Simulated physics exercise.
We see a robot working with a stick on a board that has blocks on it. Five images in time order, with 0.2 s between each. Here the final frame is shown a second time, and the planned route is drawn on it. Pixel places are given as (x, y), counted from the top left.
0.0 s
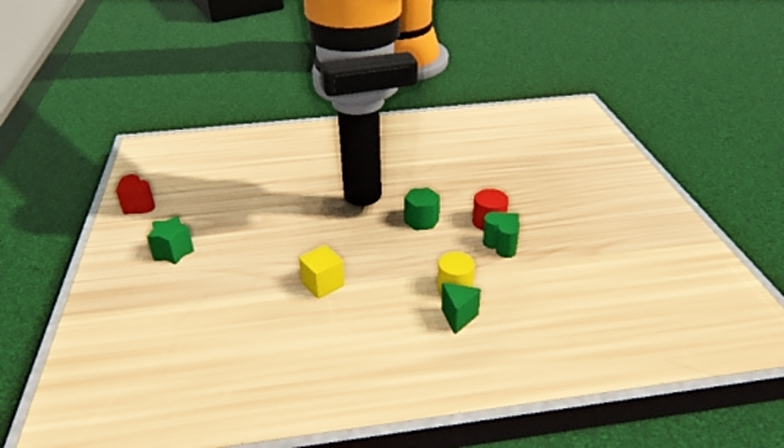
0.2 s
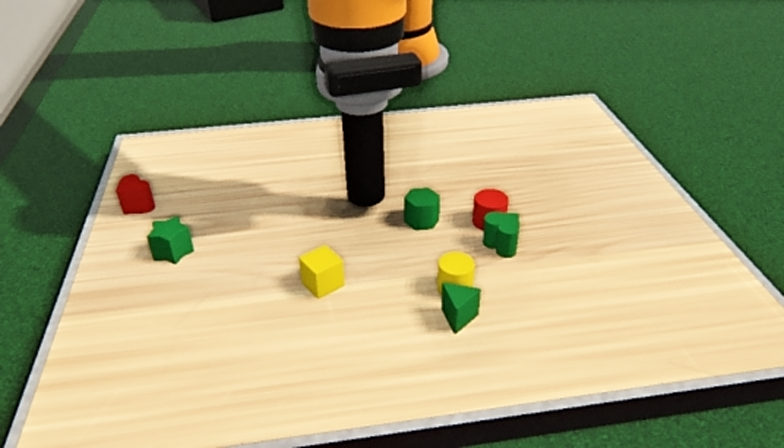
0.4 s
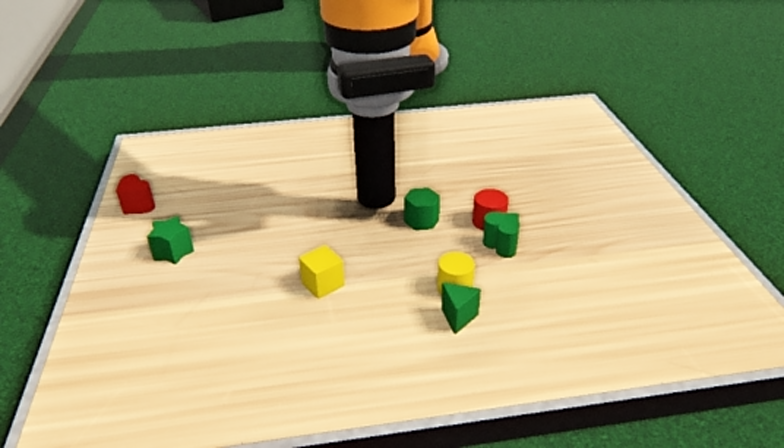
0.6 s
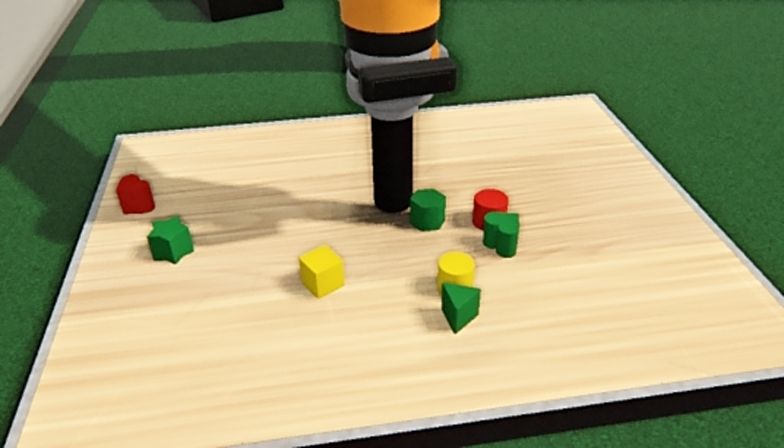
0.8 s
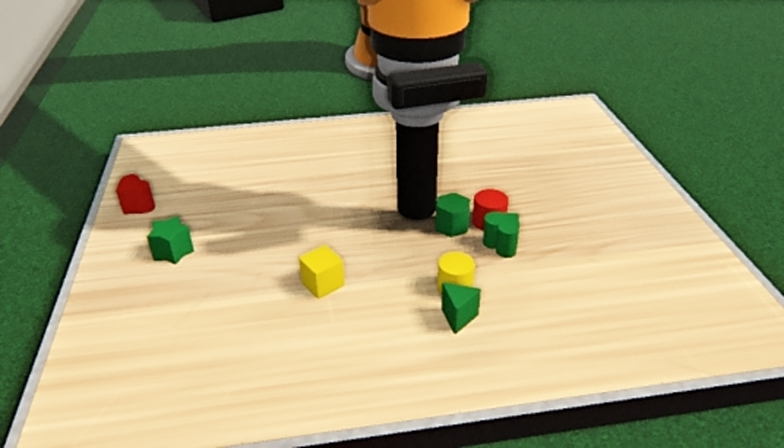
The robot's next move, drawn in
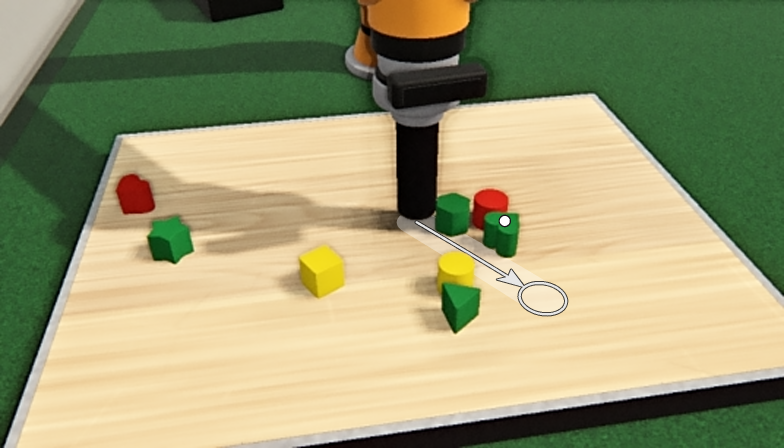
A pale wooden board lies on a green surface, seen from above at an angle by a still camera. Small red, green and yellow blocks sit on it: a red one and a green star at left, a yellow cube near the middle, and cylinders, a heart, a triangle and a hexagon toward the right. An orange robot arm slides its black stick rightward, pushing the green hexagon toward the red cylinder.
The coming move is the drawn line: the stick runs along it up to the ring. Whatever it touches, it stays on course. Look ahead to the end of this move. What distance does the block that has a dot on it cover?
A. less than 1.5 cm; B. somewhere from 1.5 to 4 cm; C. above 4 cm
My answer is option B.
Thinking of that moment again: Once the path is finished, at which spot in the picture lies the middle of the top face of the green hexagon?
The green hexagon ends near (502, 215).
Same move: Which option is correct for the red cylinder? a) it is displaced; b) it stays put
a: It is displaced.
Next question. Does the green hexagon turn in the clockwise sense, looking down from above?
In short: No.
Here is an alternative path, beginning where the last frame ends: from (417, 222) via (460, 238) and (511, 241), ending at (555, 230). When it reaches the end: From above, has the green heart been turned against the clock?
It seems not.
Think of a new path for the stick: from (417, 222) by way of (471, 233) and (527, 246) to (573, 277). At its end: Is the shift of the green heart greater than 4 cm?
Going by the path, yes.
The drawn path runs straight from (417, 222) to (543, 298); the dot is on the green heart.
On the path given first. One third of the way, stick (457, 233); green hexagon (493, 212), turned 70° anticlockwise; red cylinder (509, 195); green heart (526, 225), turned 40° clockwise.
Two thirds of the way, stick (500, 258); green hexagon (502, 215), turned 115° anticlockwise; red cylinder (509, 195); green heart (532, 224), turned 60° clockwise.
At the end, stick (545, 285); green hexagon (502, 215), turned 115° anticlockwise; yellow cylinder not moved; red cylinder (509, 195); green heart (532, 224), turned 60° clockwise.
